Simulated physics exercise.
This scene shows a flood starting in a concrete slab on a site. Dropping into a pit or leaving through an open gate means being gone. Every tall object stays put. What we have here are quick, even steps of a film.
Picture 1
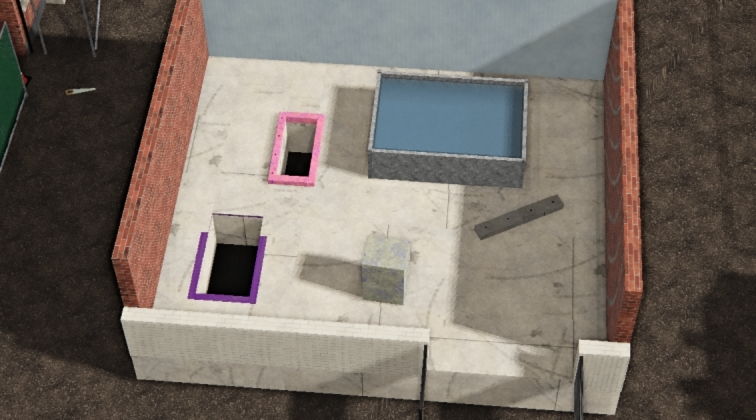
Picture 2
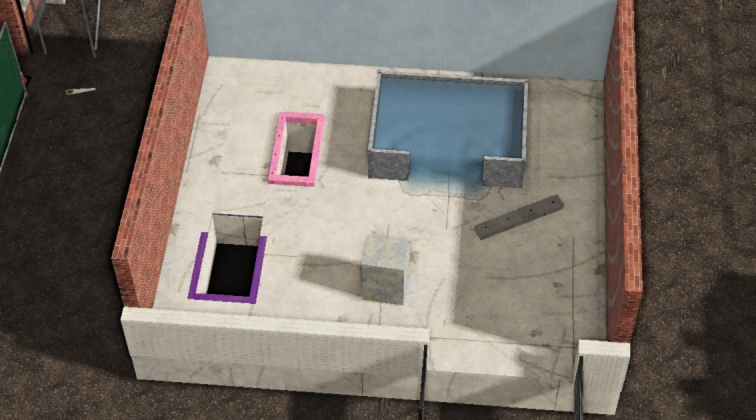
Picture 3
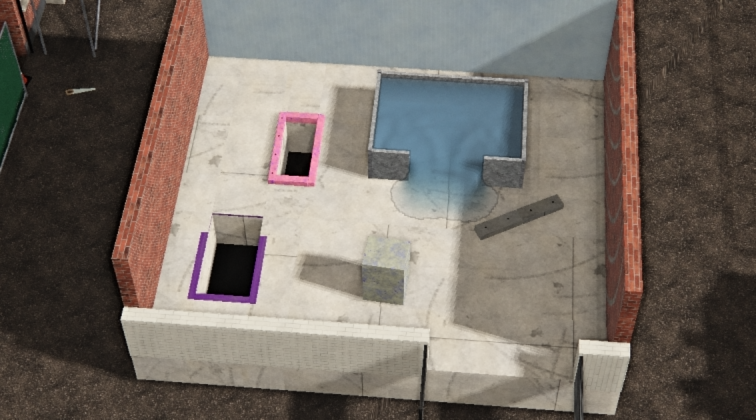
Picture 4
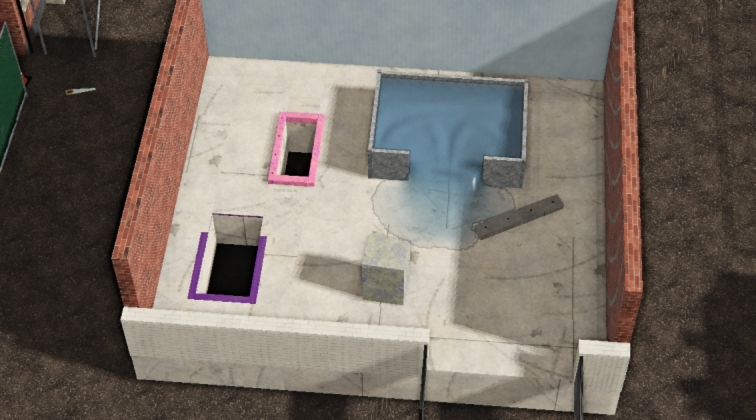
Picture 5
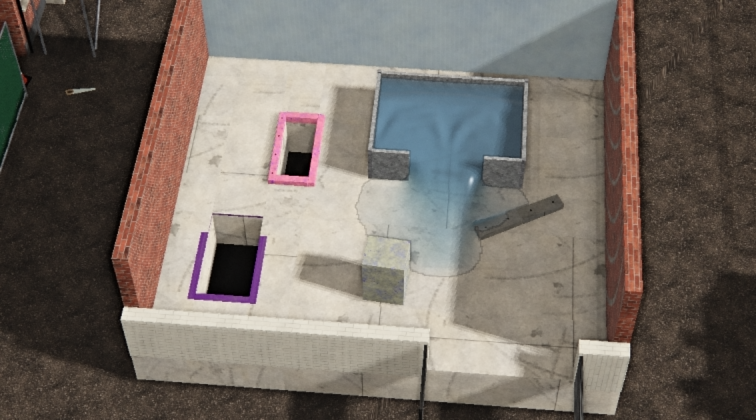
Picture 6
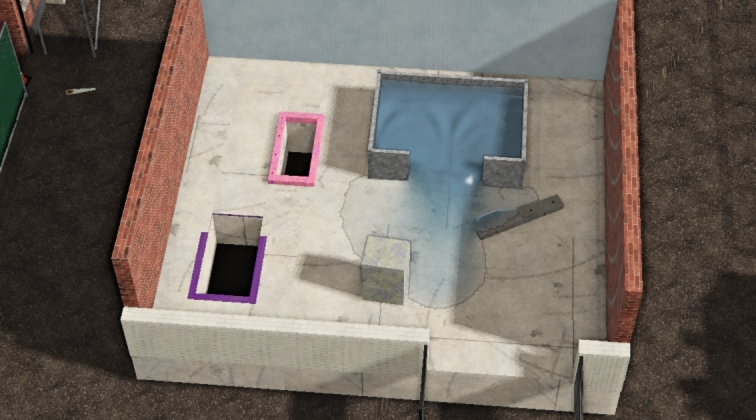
Water poured out through a gap in the front of a raised tank and spread across the pale concrete floor toward the low front wall, running past a stone block and a dark plank.
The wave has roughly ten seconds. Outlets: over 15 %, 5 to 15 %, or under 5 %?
One by one: Gate: The top band; pink pit: The bottom band; purple pit: The top band.
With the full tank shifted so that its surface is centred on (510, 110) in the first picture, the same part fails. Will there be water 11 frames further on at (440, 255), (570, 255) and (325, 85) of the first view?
So, first one got wet, second one got wet, third one stays dry.
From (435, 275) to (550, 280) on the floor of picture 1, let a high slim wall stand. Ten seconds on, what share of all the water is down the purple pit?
Share for purple - 25 in a hundred.
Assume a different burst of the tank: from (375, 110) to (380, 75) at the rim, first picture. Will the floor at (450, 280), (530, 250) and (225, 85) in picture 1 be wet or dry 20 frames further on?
Point 1: Unwetted; point 2: Unwetted; point 3: Inundated.
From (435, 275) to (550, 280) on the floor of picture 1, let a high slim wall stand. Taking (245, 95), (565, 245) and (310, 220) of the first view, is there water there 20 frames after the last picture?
In order: Dry; wet; wet.
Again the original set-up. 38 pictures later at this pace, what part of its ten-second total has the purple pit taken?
I get 55 per cent.
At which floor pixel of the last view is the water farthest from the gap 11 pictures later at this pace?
Around (229, 341).
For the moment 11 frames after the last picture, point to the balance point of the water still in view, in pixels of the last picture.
Centre point: Around (439, 193).
A moment on, water covers 25 % of the floor; the gate 1 %, the pink pit 0 %, the purple pit 0 %.
Next, water covers 45 % of the floor; the gate 7 %, the pink pit 0 %, the purple pit 1 %.
Then, water covers 50 % of the floor; the gate 18 %, the pink pit 0 %, the purple pit 5 %.
Later, water covers 65 % of the floor; the gate 31 %, the pink pit 0 %, the purple pit 12 %.
In the end, water covers 75 % of the floor; the gate 40 %, the pink pit 0 %, the purple pit 21 %.
